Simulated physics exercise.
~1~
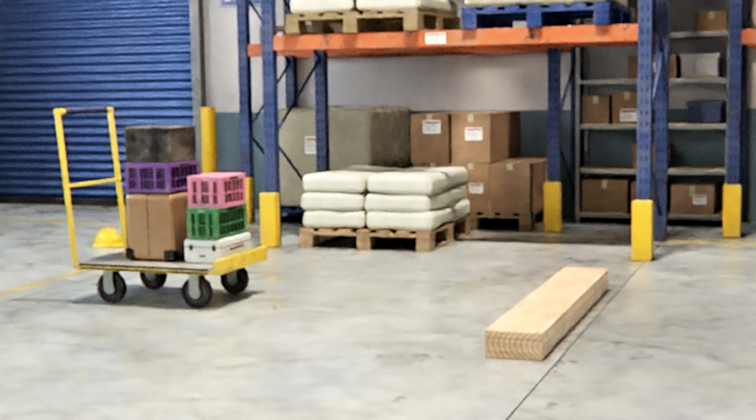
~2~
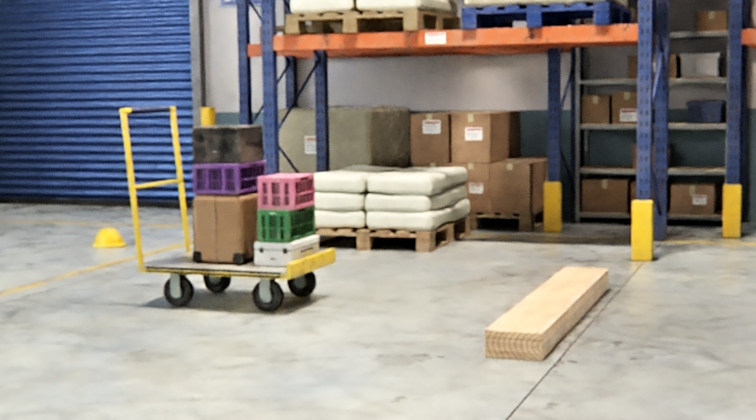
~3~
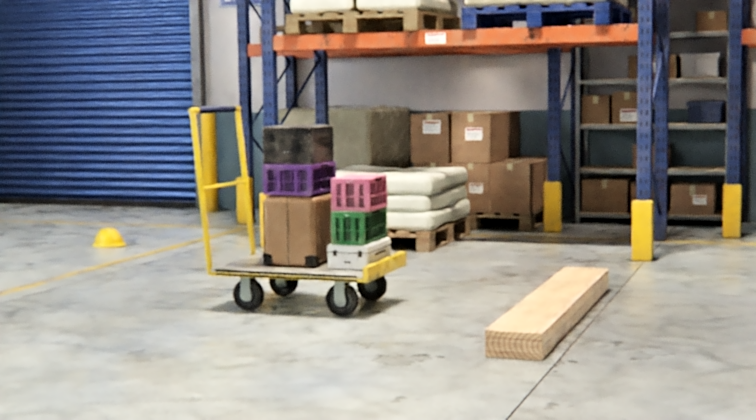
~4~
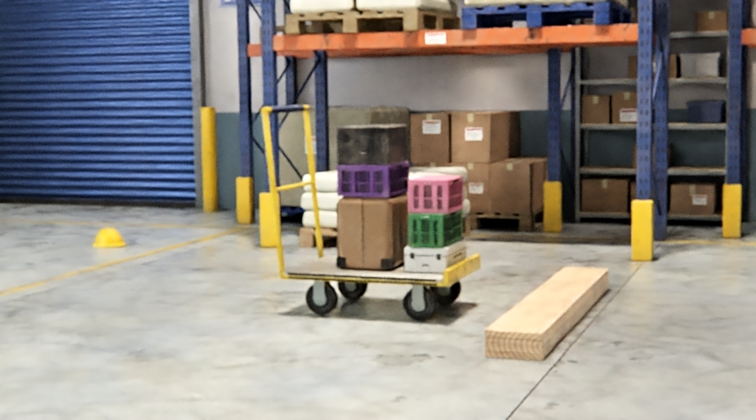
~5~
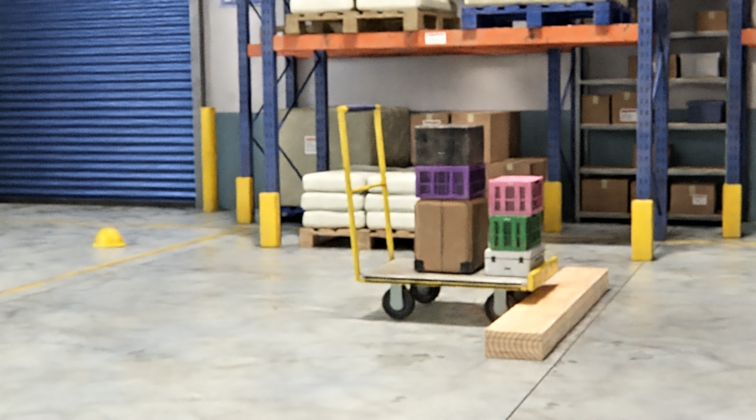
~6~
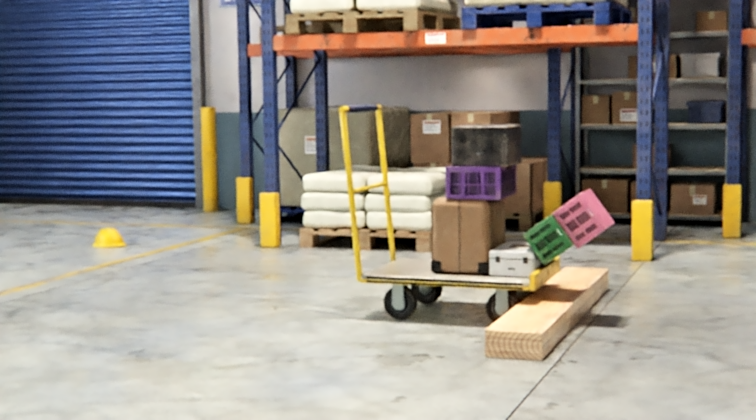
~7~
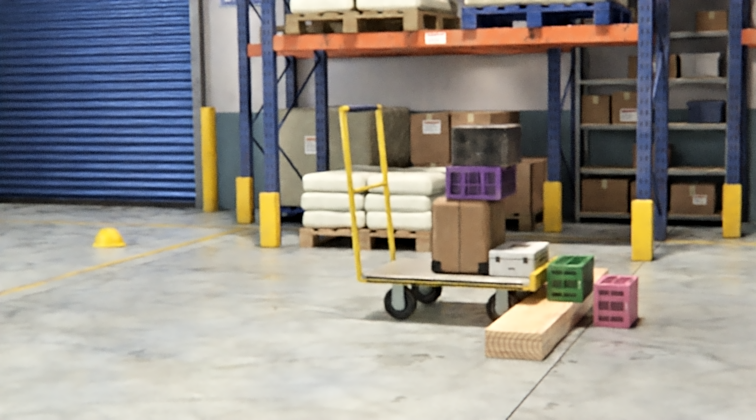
In a warehouse, a loaded stock cart rolls right across the floor and stops abruptly against a wooden kerb. Its load shifts forward, and the pink and green crates tumble over the front, while the brown suitcase, purple crate and two toolboxes stay aboard.
